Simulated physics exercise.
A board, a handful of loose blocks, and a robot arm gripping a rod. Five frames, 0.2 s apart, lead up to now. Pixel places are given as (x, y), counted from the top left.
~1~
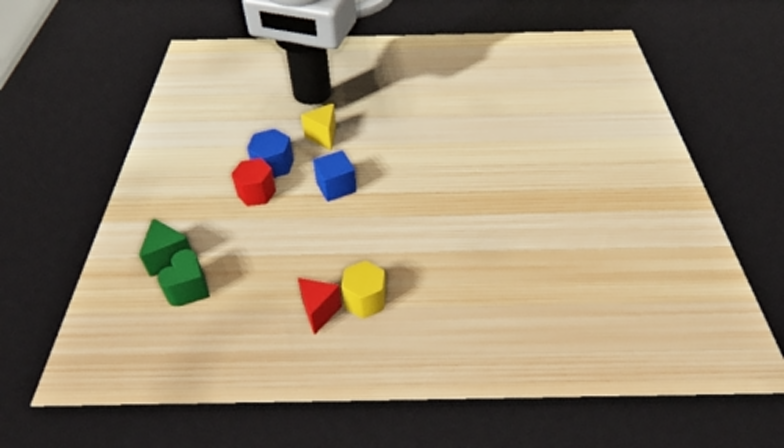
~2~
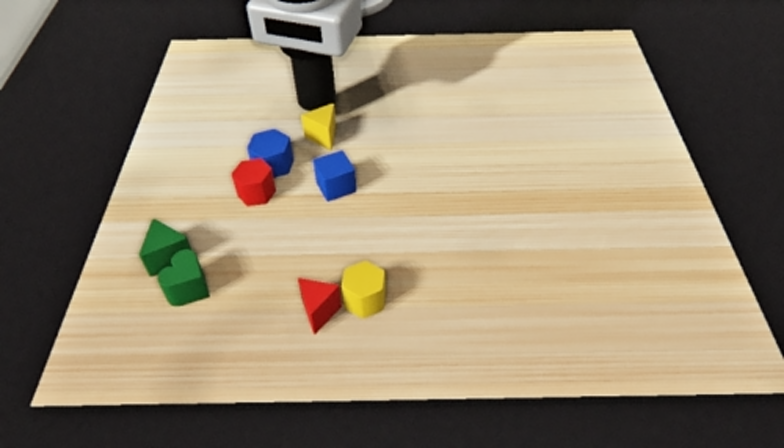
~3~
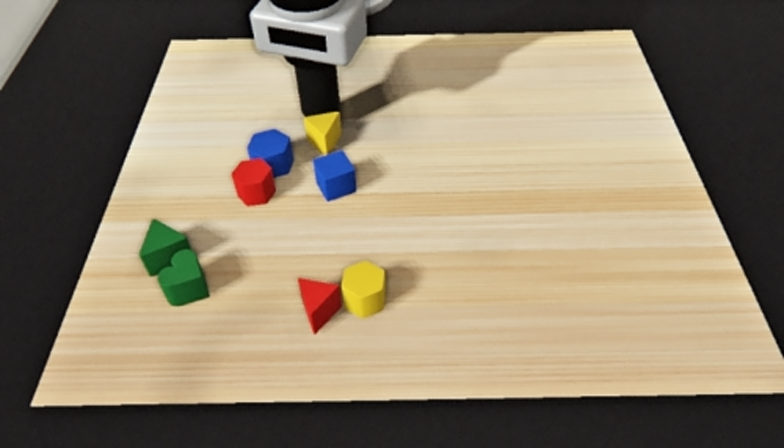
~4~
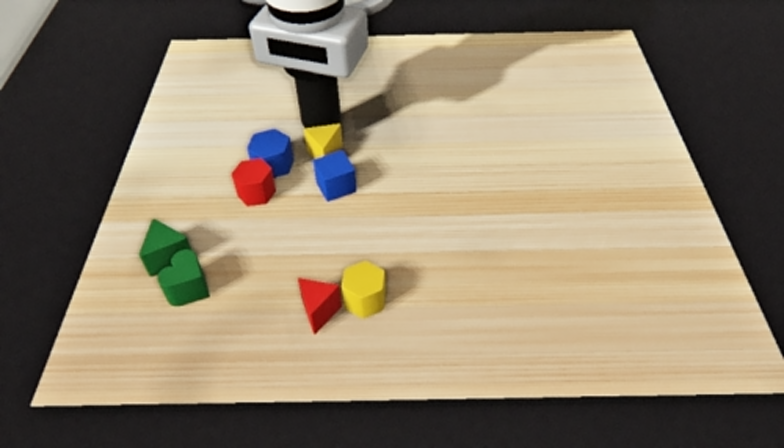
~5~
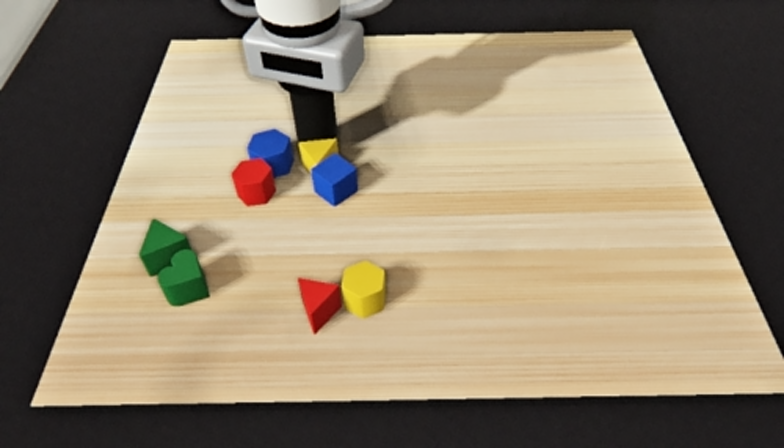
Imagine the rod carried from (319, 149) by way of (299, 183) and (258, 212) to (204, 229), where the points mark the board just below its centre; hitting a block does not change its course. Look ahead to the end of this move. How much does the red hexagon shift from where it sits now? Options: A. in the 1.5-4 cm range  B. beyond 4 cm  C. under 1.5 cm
B (beyond 4 cm)
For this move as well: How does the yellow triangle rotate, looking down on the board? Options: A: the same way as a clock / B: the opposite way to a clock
I choose B.
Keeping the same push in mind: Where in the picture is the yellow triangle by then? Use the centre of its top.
The middle of its upper face should be somewhere near (292, 199).
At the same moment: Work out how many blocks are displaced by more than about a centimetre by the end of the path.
It should be two, as far as I can tell.
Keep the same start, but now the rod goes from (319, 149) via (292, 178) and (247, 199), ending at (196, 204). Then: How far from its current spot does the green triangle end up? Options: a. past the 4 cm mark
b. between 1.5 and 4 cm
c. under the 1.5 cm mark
The answer is c.
What follows on the original path. One third of the way, rod at (296, 169); blue hexagon at (263, 144), turned 10° clockwise; yellow triangle at (297, 185); blue square at (335, 173), turned 25° anticlockwise.
Two thirds of the way, rod at (254, 197); red hexagon at (216, 180), turned 70° clockwise; blue hexagon at (263, 144), turned 10° clockwise; yellow triangle at (292, 199), turned 35° anticlockwise; blue square at (335, 173), turned 25° anticlockwise.
At the end, rod at (199, 214); red hexagon at (193, 178), turned 110° clockwise; blue hexagon at (263, 144), turned 10° clockwise; yellow triangle at (292, 199), turned 35° anticlockwise; blue square at (335, 173), turned 25° anticlockwise.
